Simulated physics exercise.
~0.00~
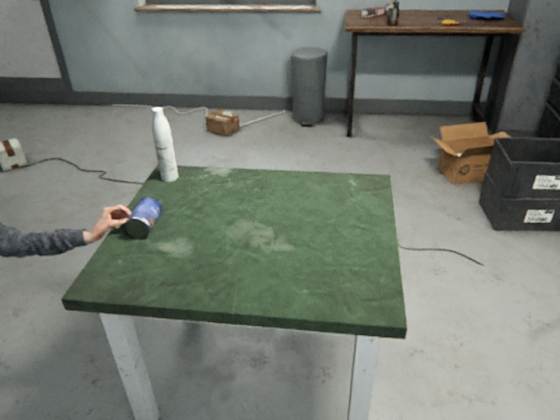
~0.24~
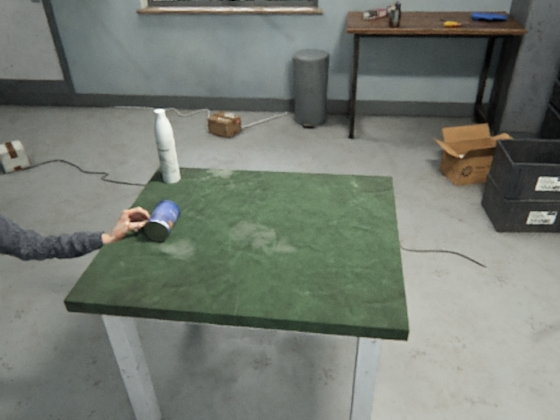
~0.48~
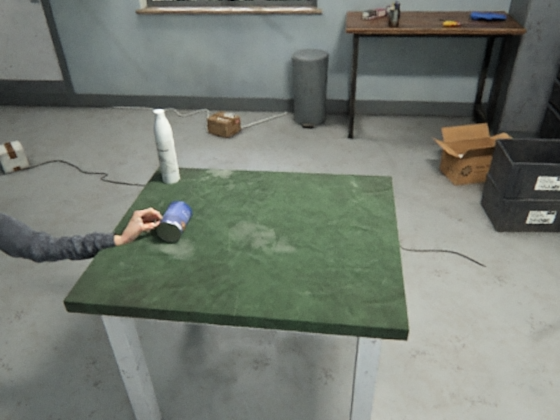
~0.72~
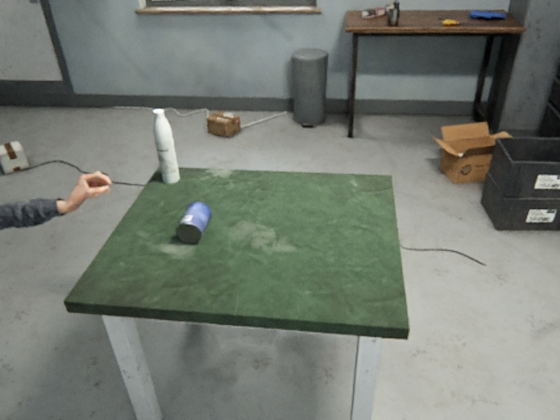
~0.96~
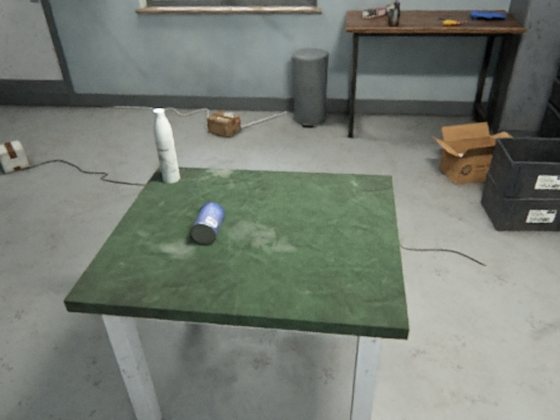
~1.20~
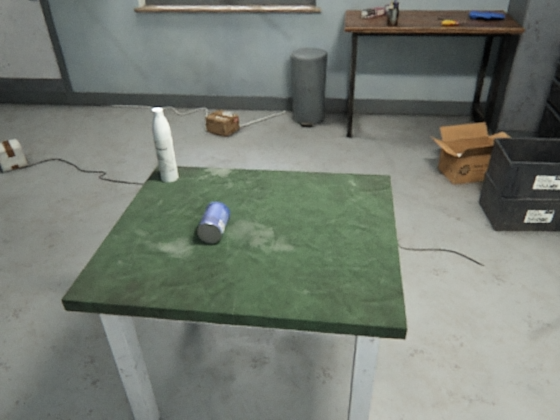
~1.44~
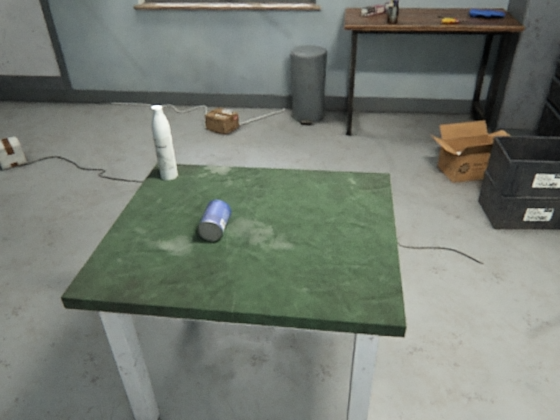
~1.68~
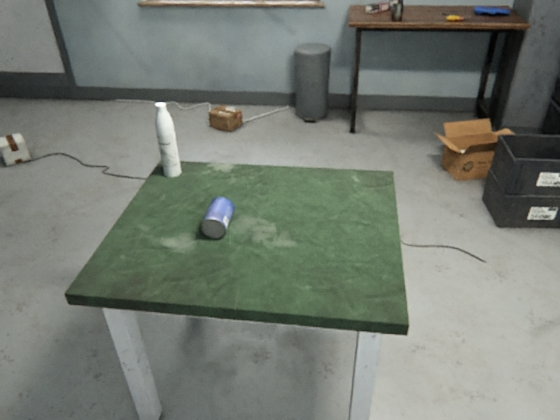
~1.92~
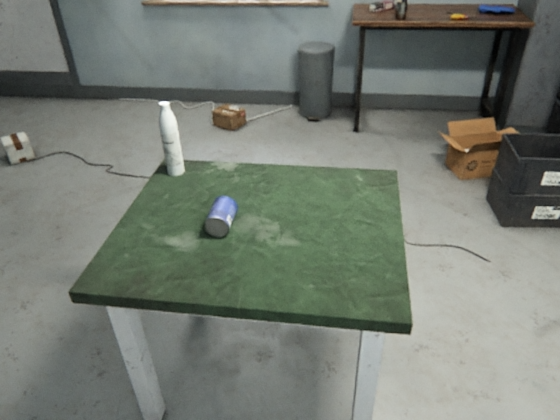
A blue tin rolls right from a hand's push and stops on the green table.
